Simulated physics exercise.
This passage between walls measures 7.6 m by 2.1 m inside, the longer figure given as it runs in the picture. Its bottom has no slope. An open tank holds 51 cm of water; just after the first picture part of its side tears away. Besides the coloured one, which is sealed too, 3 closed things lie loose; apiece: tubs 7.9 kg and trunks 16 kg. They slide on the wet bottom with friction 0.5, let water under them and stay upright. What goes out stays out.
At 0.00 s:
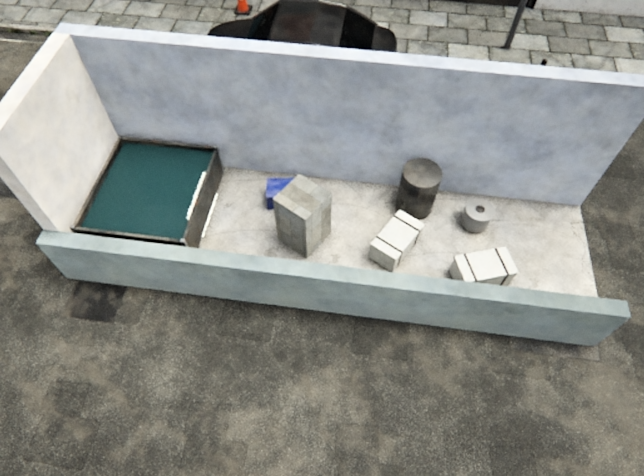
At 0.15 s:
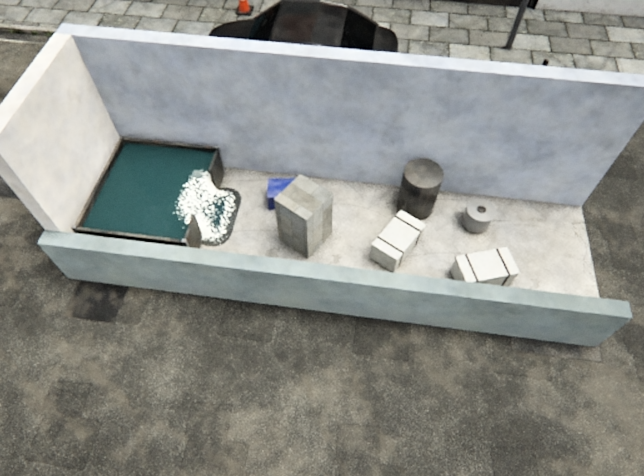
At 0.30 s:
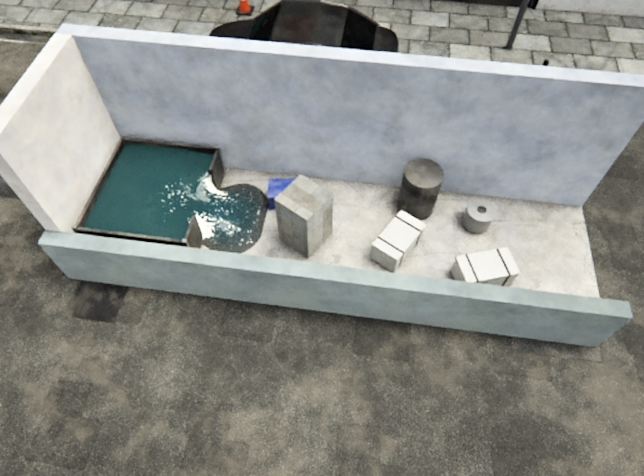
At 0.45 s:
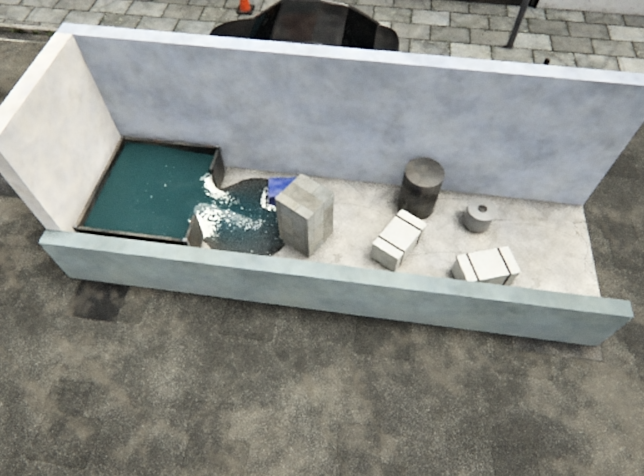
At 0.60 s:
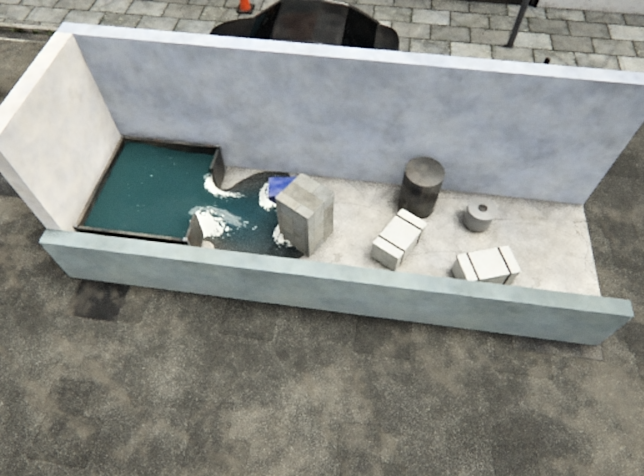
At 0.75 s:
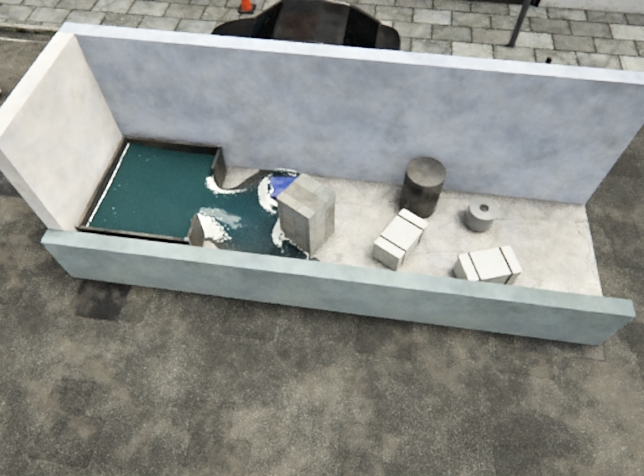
In a walled passage, one side of an open tank on the left broke away, and foaming water poured out to the right, spreading around the blue crate and a grey block, which barely moved.
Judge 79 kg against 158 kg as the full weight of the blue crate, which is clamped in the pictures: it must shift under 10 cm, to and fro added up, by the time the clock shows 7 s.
Verdict: Only the larger load is enough.
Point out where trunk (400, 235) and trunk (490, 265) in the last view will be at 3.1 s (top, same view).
Near (469, 226) and (520, 255).
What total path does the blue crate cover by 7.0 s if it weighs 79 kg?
About 30 cm.
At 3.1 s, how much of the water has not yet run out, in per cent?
Some 100 per cent remains.
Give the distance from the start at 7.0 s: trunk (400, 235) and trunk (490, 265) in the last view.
In that order: Gone out, washed out.
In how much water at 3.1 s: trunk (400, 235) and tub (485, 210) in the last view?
About 7 and 5 cm.
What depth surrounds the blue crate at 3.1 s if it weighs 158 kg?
Roughly 12 cm.
After 1.4 s the blue crate would be 9 cm from its start with 79 kg and 0 cm from its start with 158 kg; 16 cm of water round it then.
After 3.1 s the blue crate would be 26 cm from its start with 79 kg and 0 cm from its start with 158 kg; 12 cm of water round it then.
After 4.9 s the blue crate would be 26 cm from its start with 79 kg and 0 cm from its start with 158 kg; 10 cm of water round it then.
After 7.0 s the blue crate would be 26 cm from its start with 79 kg and 0 cm from its start with 158 kg; 9 cm of water round it then.
